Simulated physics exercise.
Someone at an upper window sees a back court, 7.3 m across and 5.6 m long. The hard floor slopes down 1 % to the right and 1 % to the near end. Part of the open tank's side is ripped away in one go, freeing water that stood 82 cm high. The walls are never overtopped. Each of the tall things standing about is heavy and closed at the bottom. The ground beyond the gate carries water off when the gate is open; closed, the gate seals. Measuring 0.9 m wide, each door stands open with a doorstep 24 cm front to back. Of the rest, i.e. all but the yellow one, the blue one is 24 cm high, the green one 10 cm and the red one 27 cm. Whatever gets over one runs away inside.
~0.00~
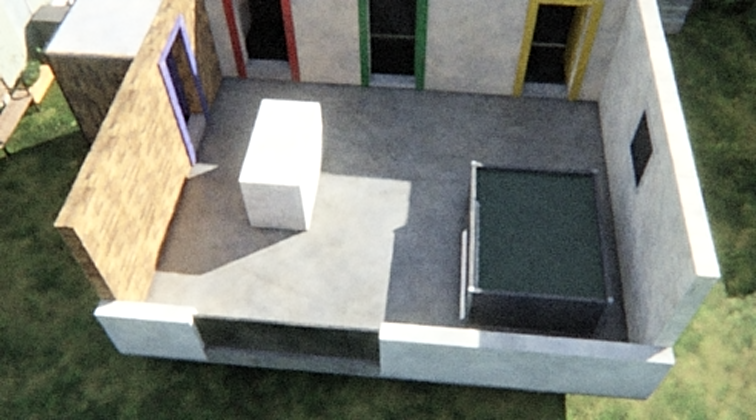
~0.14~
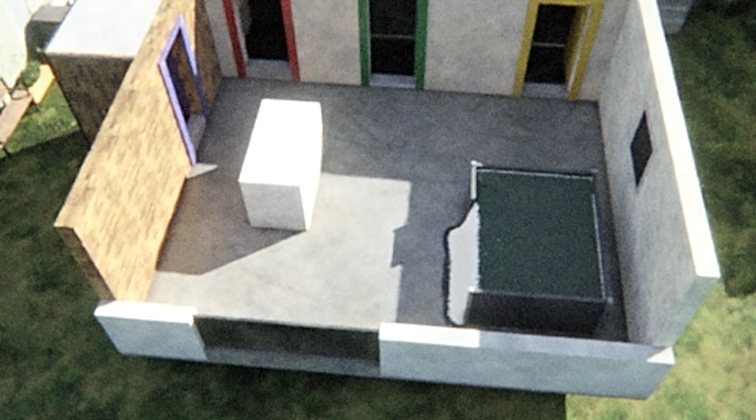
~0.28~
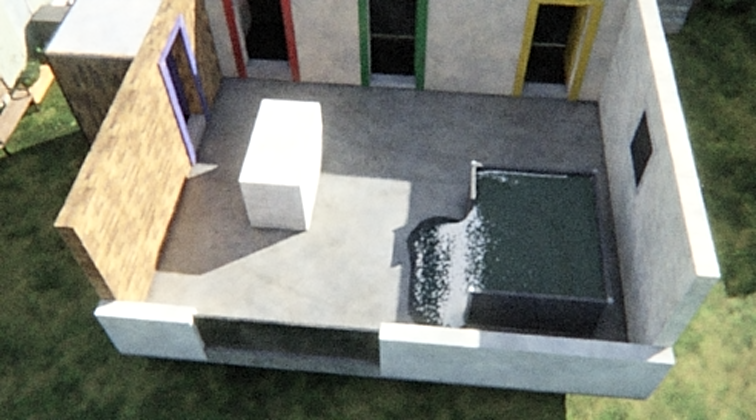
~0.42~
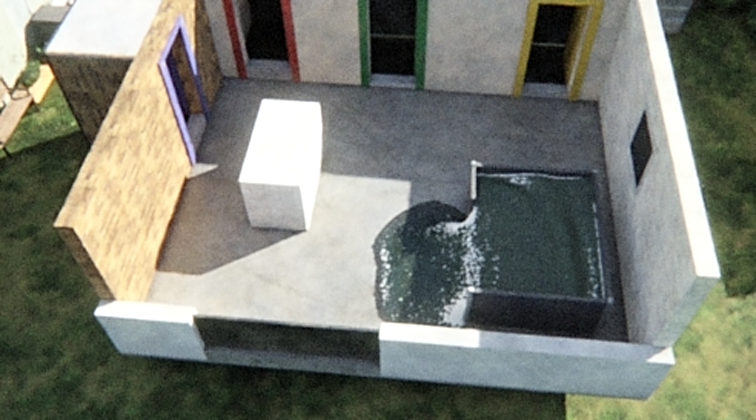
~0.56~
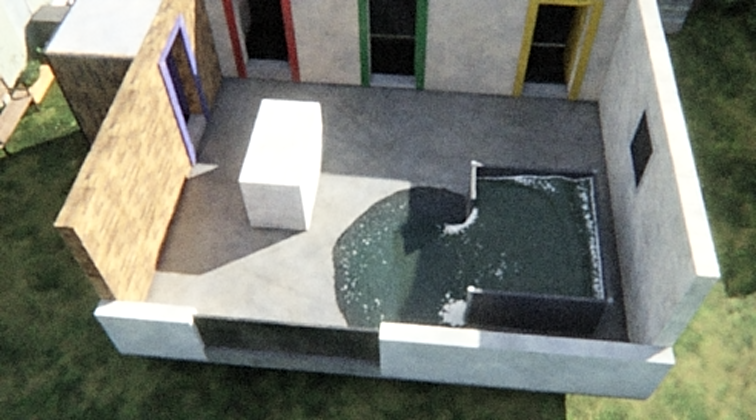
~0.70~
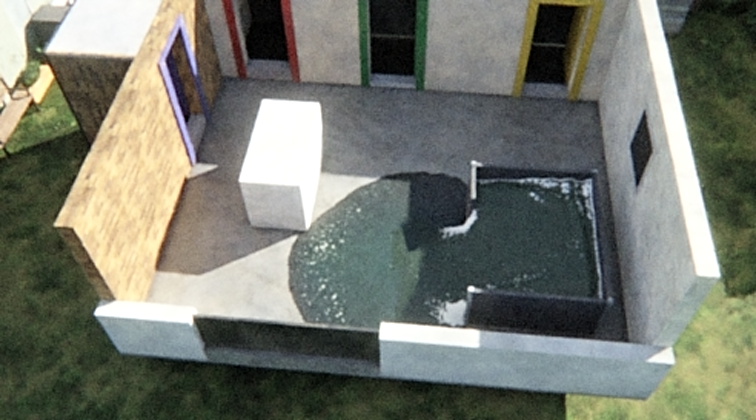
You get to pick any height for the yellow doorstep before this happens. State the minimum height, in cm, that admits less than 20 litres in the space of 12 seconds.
12.5 cm, roughly.
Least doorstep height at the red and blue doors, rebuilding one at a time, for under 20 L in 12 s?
You'd want about 25 centimetres at red and about 8.5 centimetres at blue.
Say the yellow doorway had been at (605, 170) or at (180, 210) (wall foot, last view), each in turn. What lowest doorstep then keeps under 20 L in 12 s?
Roughly 17 and 18 cm.
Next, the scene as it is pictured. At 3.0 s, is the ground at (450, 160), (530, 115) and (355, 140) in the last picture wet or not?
In the order asked: Untouched, untouched, soaked.
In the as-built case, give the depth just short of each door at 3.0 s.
In cm: Blue 5, green 12, yellow 0, red 3.
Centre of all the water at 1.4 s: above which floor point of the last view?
Centre of mass: About (445, 267) px.
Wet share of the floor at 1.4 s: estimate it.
About 40 per cent.
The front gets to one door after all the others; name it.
It is the yellow one.
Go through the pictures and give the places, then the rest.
The first frame shows the open tank at (536, 231) is whole and still, 82 cm deep; the yellow door at (554, 56) is dry.
In the second frame, water pours out at (471, 263) and has run 0.3 m, to (448, 245); about 9 cm deep outside, 82 cm at the back.
In the third frame, water pours out at (470, 266) and has run 0.9 m, to (414, 251); about 14 cm deep outside, 82 cm at the back.
In the fourth frame, water pours out at (470, 267) and has run 1.4 m, to (380, 255); about 12 cm deep outside, 78 cm at the back.
In the fifth frame, water pours out at (470, 267) and has run 2.1 m, to (338, 257); about 8 cm deep outside, 71 cm at the back.
In the sixth frame, the gap is at (470, 267), the front 2.7 m out at (294, 267); the back of the open tank holds 71 cm; 2.9 m in a straight line remain to the yellow door at (554, 56).
After 1.4 s water covers 40 % of the floor, deepest (38 cm) near (453, 293); it has not reached the yellow door.
After 3.0 s water covers 60 % of the floor, deepest (42 cm) near (136, 329); it has not reached the yellow door.
After 12.0 s water covers 100 % of the floor, deepest (20 cm) near (615, 372); 13 cm at the yellow door, 16 litres in over its 13 cm doorstep.
At the yellow door as built, the water arrived by 4.2 s and peaked near 18 cm at 10.2 s.
Run again over the same 12 s with other heights there, 26 litres in over 11.5 cm, 13 litres over 13.5 cm. The limit of 20 litres is kept from about 12.5 cm up.
